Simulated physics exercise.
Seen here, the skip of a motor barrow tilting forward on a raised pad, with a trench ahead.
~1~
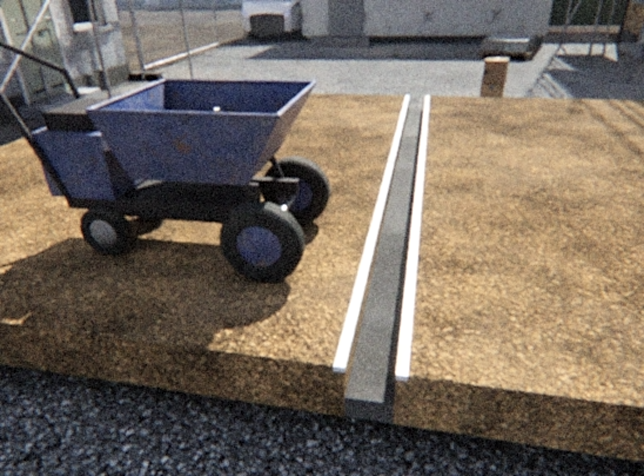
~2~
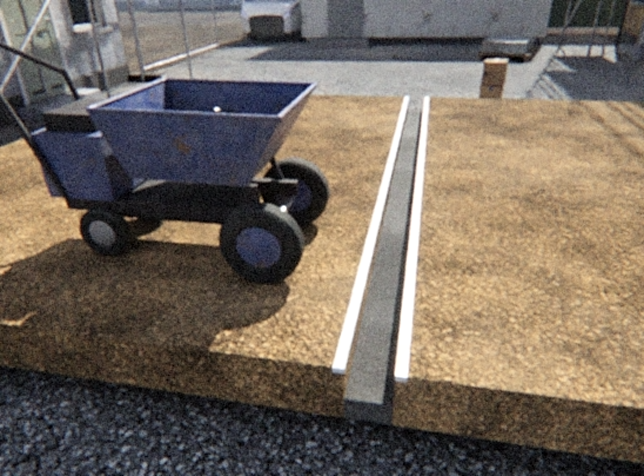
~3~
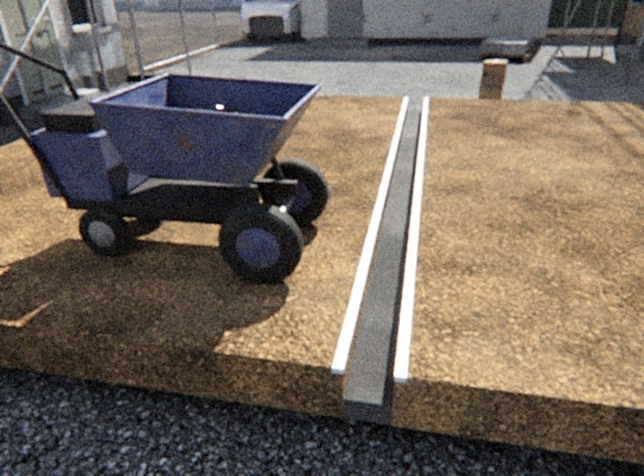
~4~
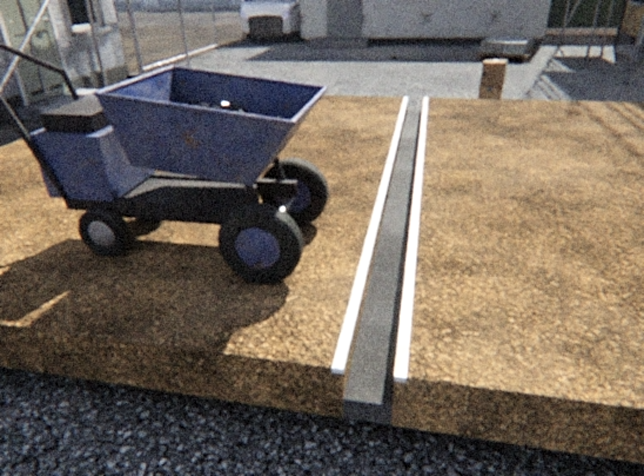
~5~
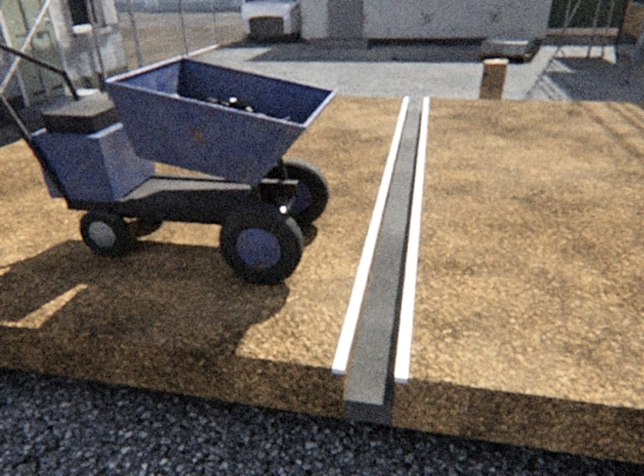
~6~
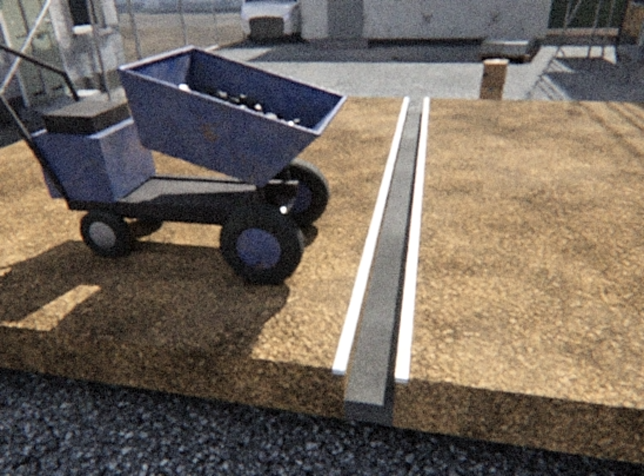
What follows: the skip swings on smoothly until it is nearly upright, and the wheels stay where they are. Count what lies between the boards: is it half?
The trench ends with only the smaller part of it.
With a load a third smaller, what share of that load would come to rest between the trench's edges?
Roughly 20 in a hundred.
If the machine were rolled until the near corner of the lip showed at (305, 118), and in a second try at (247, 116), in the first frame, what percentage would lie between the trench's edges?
First some 0, then 70 per cent.
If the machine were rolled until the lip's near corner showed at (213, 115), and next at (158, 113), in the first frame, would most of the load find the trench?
One: Most of it. Two: Not half.
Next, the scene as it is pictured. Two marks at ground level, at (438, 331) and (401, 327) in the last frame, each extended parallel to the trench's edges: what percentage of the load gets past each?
Near 50 % and 70 %.
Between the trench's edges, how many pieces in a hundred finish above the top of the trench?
It comes to 10 per cent or so.
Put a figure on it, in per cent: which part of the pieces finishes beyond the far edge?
Close to 70 per cent.
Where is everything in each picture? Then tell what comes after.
In the first picture, lip of the skip (277, 117), level; top of the load (213, 125), lumps of coal; first edge of the trench (351, 319); far edge (407, 325), the trench under half as wide as the skip, and about as deep as wide.
In the second picture, lip of the skip (278, 119), level; top of the load (213, 125).
In the third picture, lip of the skip (284, 121), tipped barely; top of the load (208, 118).
In the fourth picture, lip of the skip (292, 123), tipped a little; top of the load (190, 116).
In the fifth picture, lip of the skip (304, 129), tipped a little; top of the load (198, 110).
In the sixth picture, lip of the skip (317, 136), tipped clearly; top of the load (192, 115); first edge of the trench (351, 321); far edge (406, 327).
Just after the last frame, skip tipped steeply; every one in the skip.
A moment on, skip tipped right over; the larger part in the skip; just a few in or heaped over the trench; about a tenth beyond it.
Further on, skip tipped right over; about a tenth in the skip; about a tenth in or heaped over the trench; the larger part beyond it.
When it is over, skip tipped right over; just a few in the skip; roughly a third in or heaped over the trench; roughly two thirds beyond it.
